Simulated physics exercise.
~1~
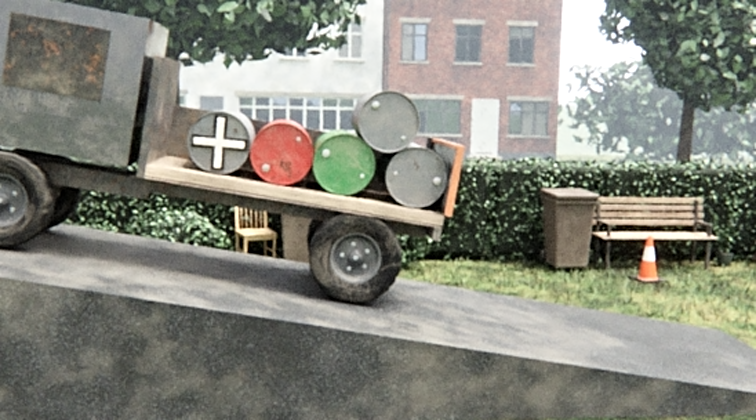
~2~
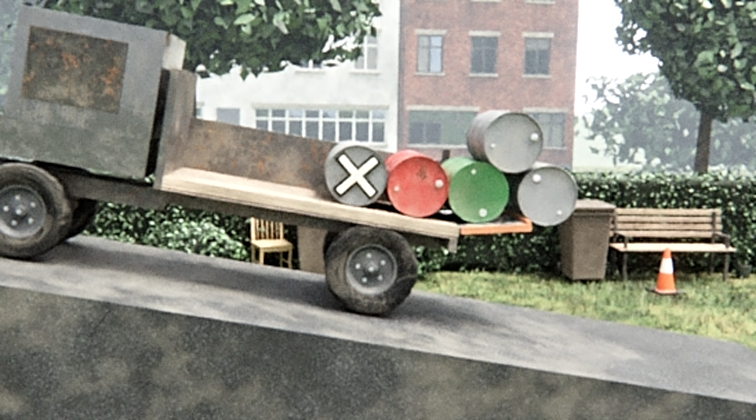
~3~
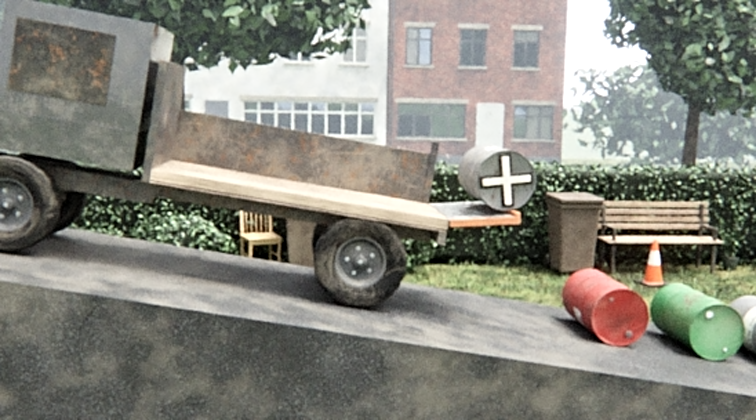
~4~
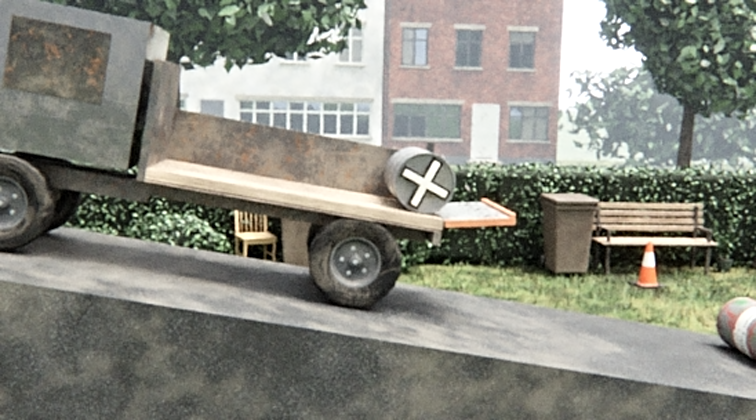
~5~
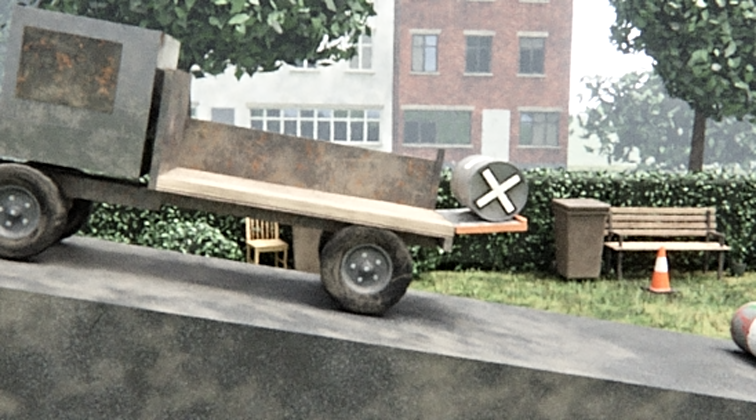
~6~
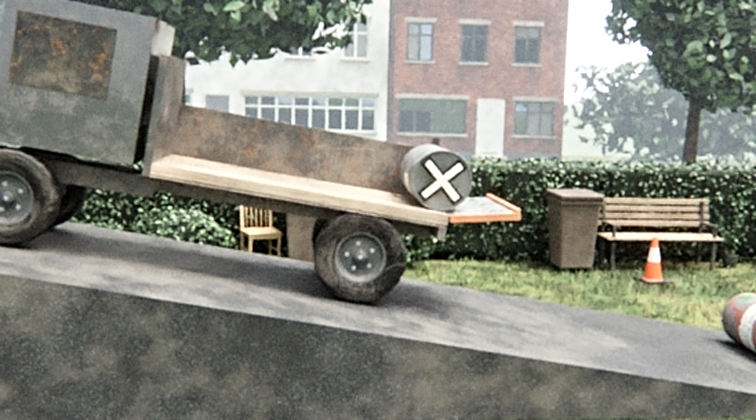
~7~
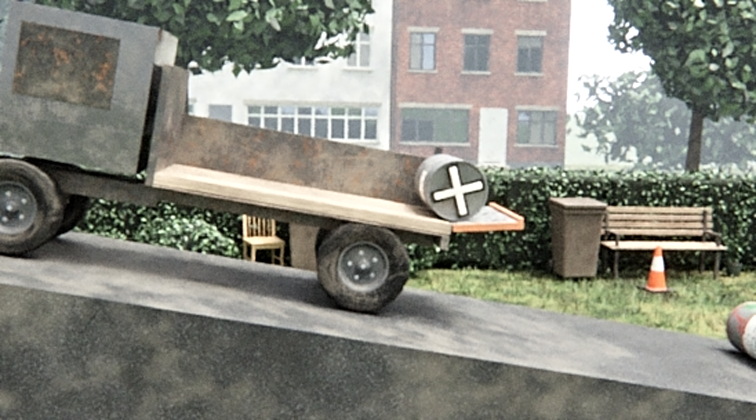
In this clip, the tailgate drops on a pick-up standing nose-up on a slope, and the red, green and grey drums roll off to the right, while the white-crossed drum rolls onto the gate, then back and forth, and is still aboard near the hinge at the end.
